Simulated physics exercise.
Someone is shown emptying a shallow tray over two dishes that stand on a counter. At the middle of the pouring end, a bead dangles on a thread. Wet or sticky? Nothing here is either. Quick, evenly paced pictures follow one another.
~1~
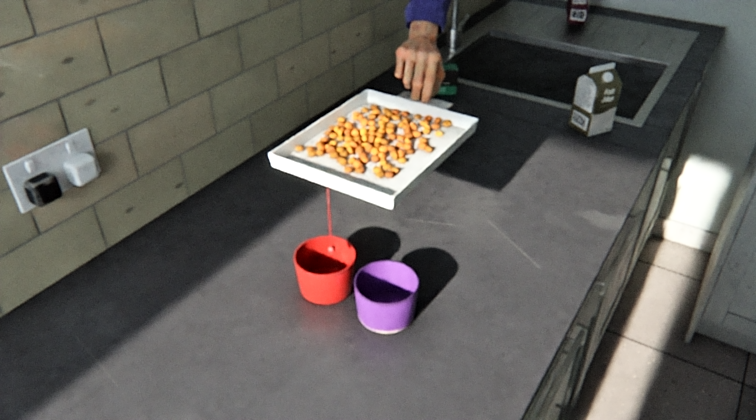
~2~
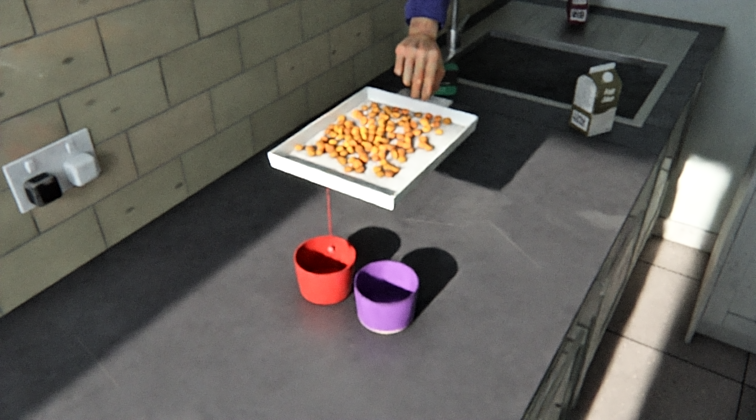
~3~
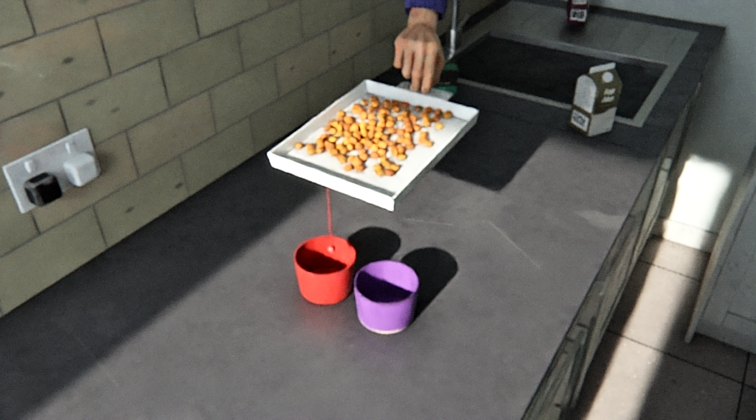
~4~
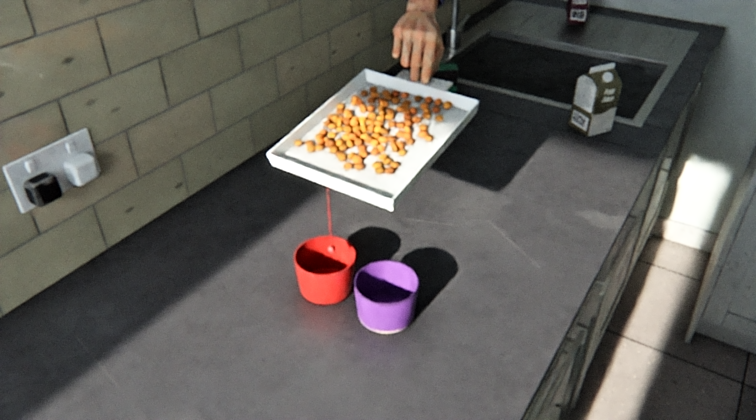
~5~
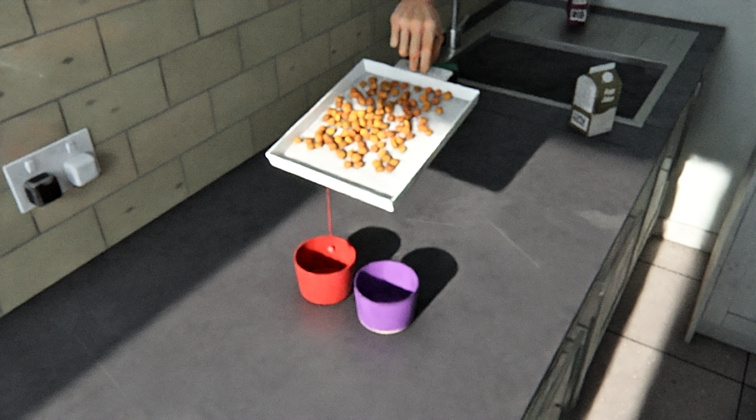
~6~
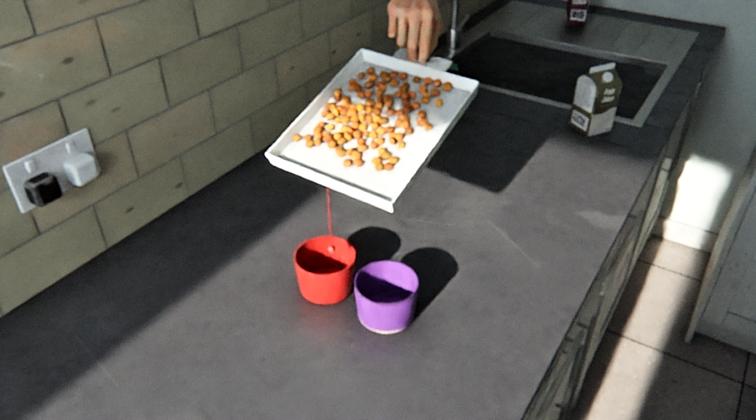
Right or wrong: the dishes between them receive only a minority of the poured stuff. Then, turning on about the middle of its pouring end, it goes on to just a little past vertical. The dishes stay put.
Right, they get under half.
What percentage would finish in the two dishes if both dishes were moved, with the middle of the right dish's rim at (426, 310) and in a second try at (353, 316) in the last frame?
About 40 and 50 per cent respectively.
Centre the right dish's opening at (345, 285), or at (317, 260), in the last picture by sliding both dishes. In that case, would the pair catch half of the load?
First place: Beyond half; second place: Short of half.
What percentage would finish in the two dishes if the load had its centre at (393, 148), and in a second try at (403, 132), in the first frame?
It would be 20 in a hundred, and then 20 in a hundred.
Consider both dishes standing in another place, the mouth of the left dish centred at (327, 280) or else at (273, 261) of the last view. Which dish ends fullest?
Trial one goes to the left of the two, trial two to the right of the two.
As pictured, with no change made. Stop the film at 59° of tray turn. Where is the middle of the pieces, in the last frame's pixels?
The middle of the pieces shows up near (336, 173).
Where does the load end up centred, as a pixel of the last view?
I'd say the middle ends up at about (336, 334).
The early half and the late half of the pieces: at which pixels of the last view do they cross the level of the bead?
(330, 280) first, (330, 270) later.
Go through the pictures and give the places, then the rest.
In the first frame, corners of the pouring end at (272, 153) and (392, 196), level; middle of the load at (372, 139), bits of cat kibble; left dish at (308, 285); right dish at (369, 314); bead on its thread at (332, 249).
In the second frame, corners of the pouring end at (271, 153) and (392, 196), level; middle of the load at (372, 138).
In the third frame, corners of the pouring end at (271, 153) and (392, 197), tipped barely, lowest at the right corner; middle of the load at (371, 134).
In the fourth frame, corners of the pouring end at (270, 153) and (391, 198), tipped a little, lowest at the right corner; middle of the load at (371, 129).
In the fifth frame, corners of the pouring end at (269, 153) and (391, 200), tipped a little, lowest at the right corner; middle of the load at (370, 123).
In the sixth frame, corners of the pouring end at (269, 153) and (390, 201), tipped clearly, lowest at the right corner; middle of the load at (369, 119); left dish at (308, 285); right dish at (369, 314).
Soon, tray tipped steeply; nearly all on the tray; a stray few in the air.
A while on, tray tipped right over; about two thirds on the tray; a stray few in the right dish; about a quarter outside both; a small part in the air.
Towards the end, tray tipped past a quarter turn; about a quarter in the right dish; a small part in the left dish; most outside both.
Finally, tray tipped past a quarter turn; about a quarter in the right dish; a small part in the left dish; most outside both.
